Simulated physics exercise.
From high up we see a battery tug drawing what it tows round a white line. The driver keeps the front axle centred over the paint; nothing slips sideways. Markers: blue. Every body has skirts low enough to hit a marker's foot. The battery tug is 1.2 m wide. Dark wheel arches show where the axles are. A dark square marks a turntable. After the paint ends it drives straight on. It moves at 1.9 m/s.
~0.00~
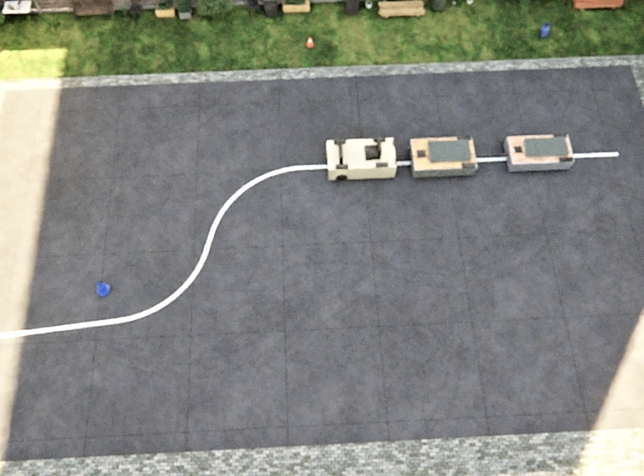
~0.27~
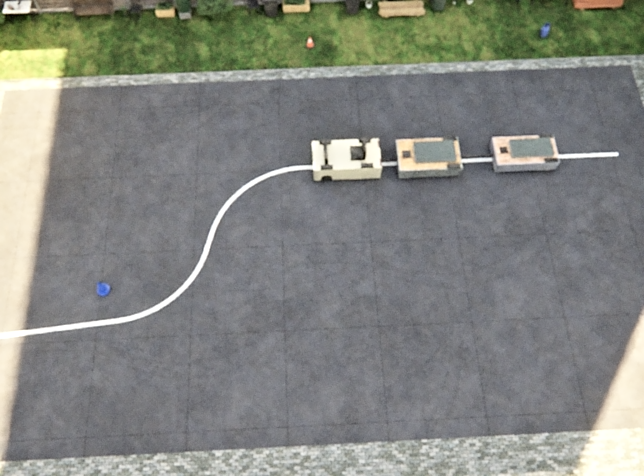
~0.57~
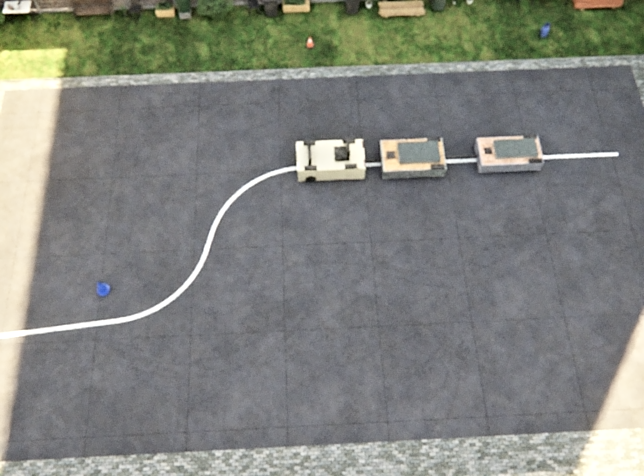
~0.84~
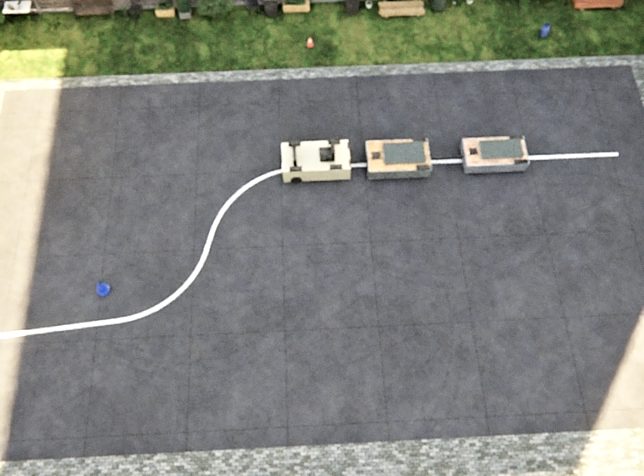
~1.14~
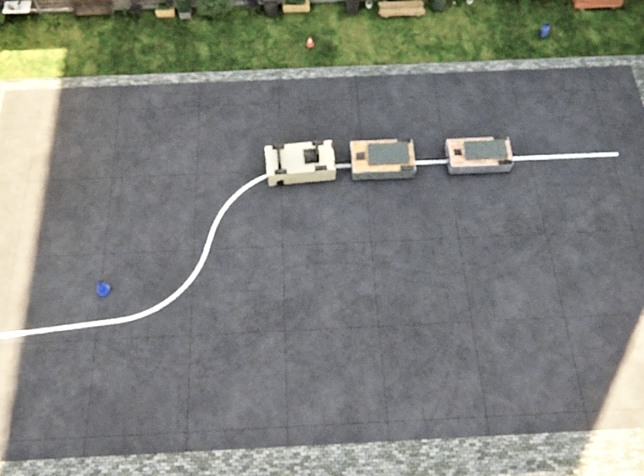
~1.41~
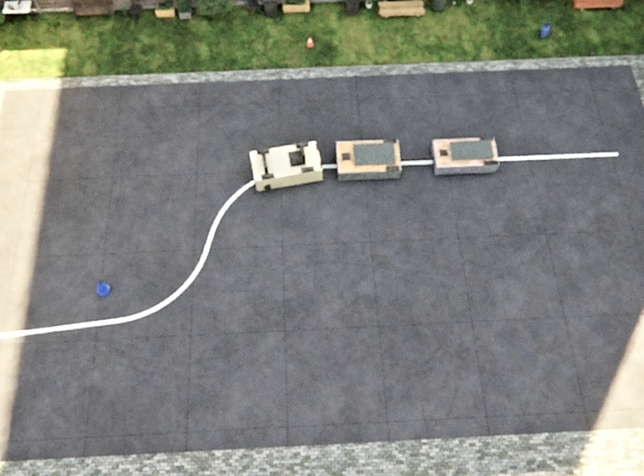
A pale tug pulls two trailers left along a white line, beginning to turn slightly downward.
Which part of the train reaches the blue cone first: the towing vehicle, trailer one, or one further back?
First contact comes from trailer one.
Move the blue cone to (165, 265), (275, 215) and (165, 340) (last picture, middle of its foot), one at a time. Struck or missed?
First hit, second hit, third clear.
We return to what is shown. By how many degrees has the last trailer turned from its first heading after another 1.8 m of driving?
Some 0°.
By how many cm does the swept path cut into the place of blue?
Blue 20.
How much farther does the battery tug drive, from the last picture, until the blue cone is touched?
About 11.0 m.
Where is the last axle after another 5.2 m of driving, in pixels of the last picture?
Near (356, 158).
Then, 3.9 s in, the last axle is at (367, 157) of the last picture, 5 cm off the line.
Then, 6.4 s in, the last axle is at (258, 200) of the last picture, 95 cm off the line.
Then, 7.2 s in, the last axle is at (224, 228) of the last picture, 50 cm off the line; the first trailer has hit blue.
Then, 11.4 s in, the last axle is out of the picture, 15 cm off the line; 1 of 1 struck in all.
